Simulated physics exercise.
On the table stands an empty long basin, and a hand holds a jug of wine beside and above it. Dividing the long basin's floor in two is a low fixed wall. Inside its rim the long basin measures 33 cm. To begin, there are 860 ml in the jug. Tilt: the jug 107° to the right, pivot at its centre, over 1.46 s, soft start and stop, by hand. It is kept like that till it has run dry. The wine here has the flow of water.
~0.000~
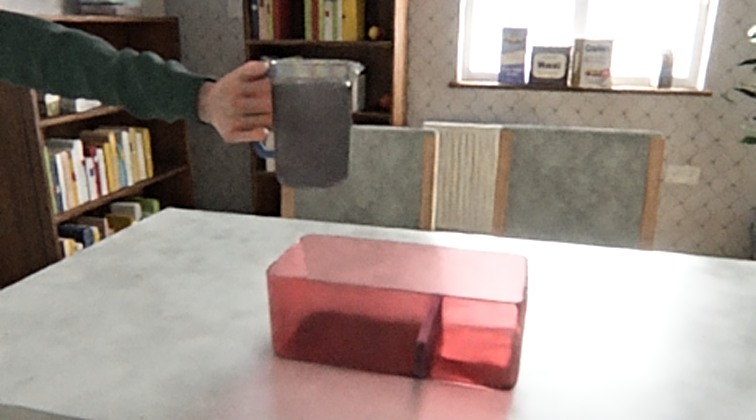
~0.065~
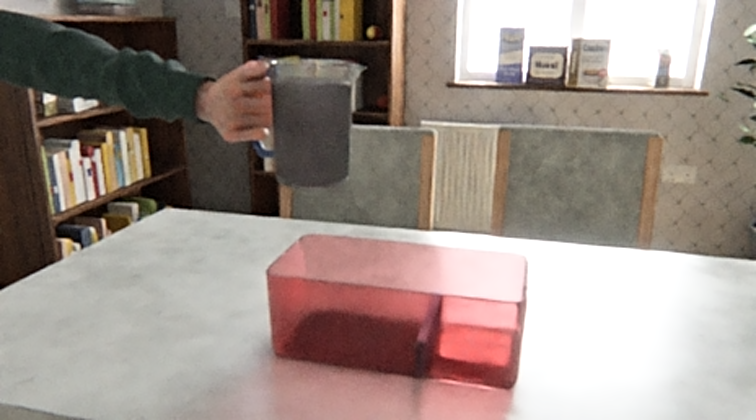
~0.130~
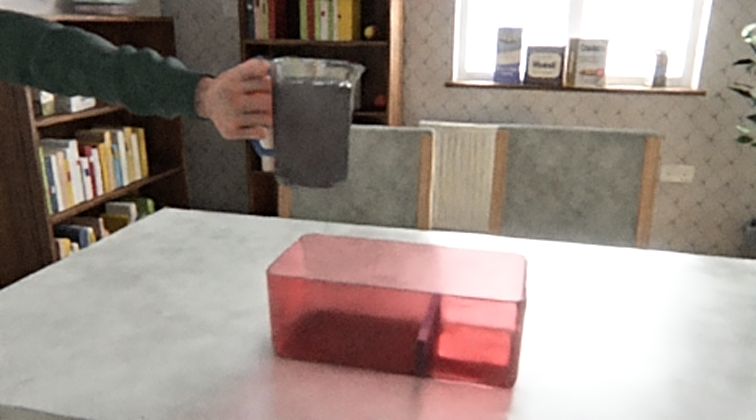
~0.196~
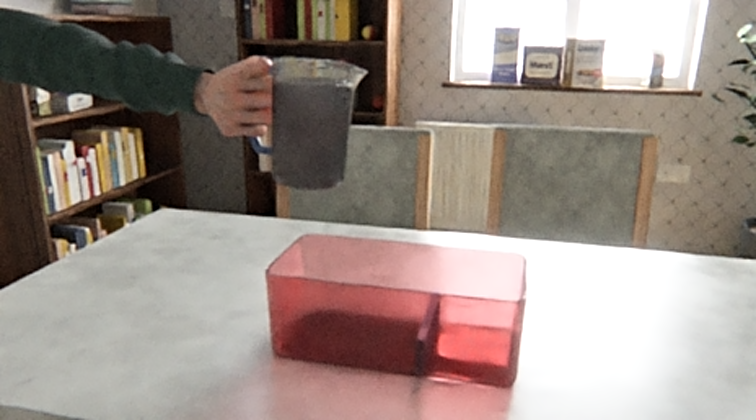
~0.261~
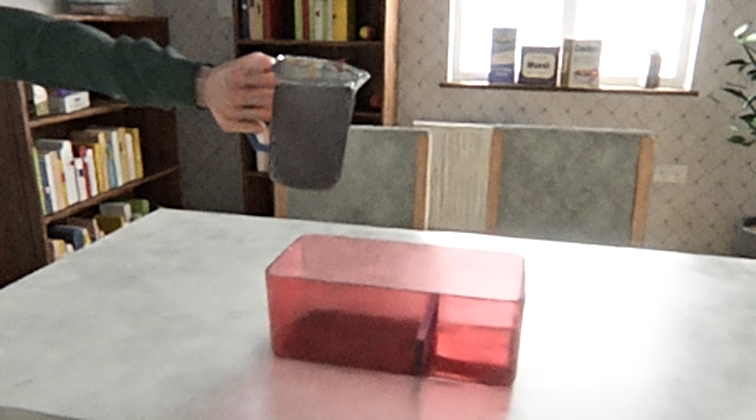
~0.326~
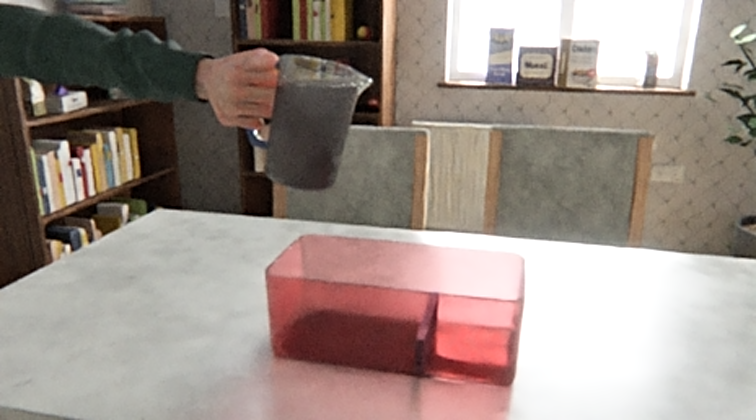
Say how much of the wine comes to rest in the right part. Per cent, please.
About 63 per cent comes to rest there.
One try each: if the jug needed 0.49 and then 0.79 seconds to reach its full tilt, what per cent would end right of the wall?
It comes to 40 per cent, and then 50 per cent.
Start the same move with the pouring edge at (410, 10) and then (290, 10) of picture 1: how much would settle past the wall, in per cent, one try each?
60 per cent first, 5 per cent second.
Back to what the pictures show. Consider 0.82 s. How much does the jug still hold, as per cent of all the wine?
Close to 86 percent of the liquid remains at that time.
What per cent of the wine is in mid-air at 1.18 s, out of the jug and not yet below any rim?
Around 22 per cent of the liquid is in flight.
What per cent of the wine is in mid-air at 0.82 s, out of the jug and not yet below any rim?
Some 12 % is the figure.
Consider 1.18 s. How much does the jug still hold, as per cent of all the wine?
38 %.
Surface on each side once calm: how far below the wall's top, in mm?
Some 38 mm on the left and 16 mm on the right.
Then, 0.82 s in, the tilt is 63° and 86 per cent is still to pour, 0 is left of the wall and 2 right of it.
Then, 1.18 s in, the tilt is 97° and 38 per cent is still to pour, 4 is left of the wall and 36 right of it.
Then, 1.55 s in, the tilt is 107° and 3 per cent is still to pour, 30 is left of the wall and 62 right of it.
Then, 1.96 s in, the tilt is 107° and 0 per cent is still to pour, 36 is left of the wall and 63 right of it.
Finally, 36 per cent lies left of the wall, 63 right of it and 1 outside.
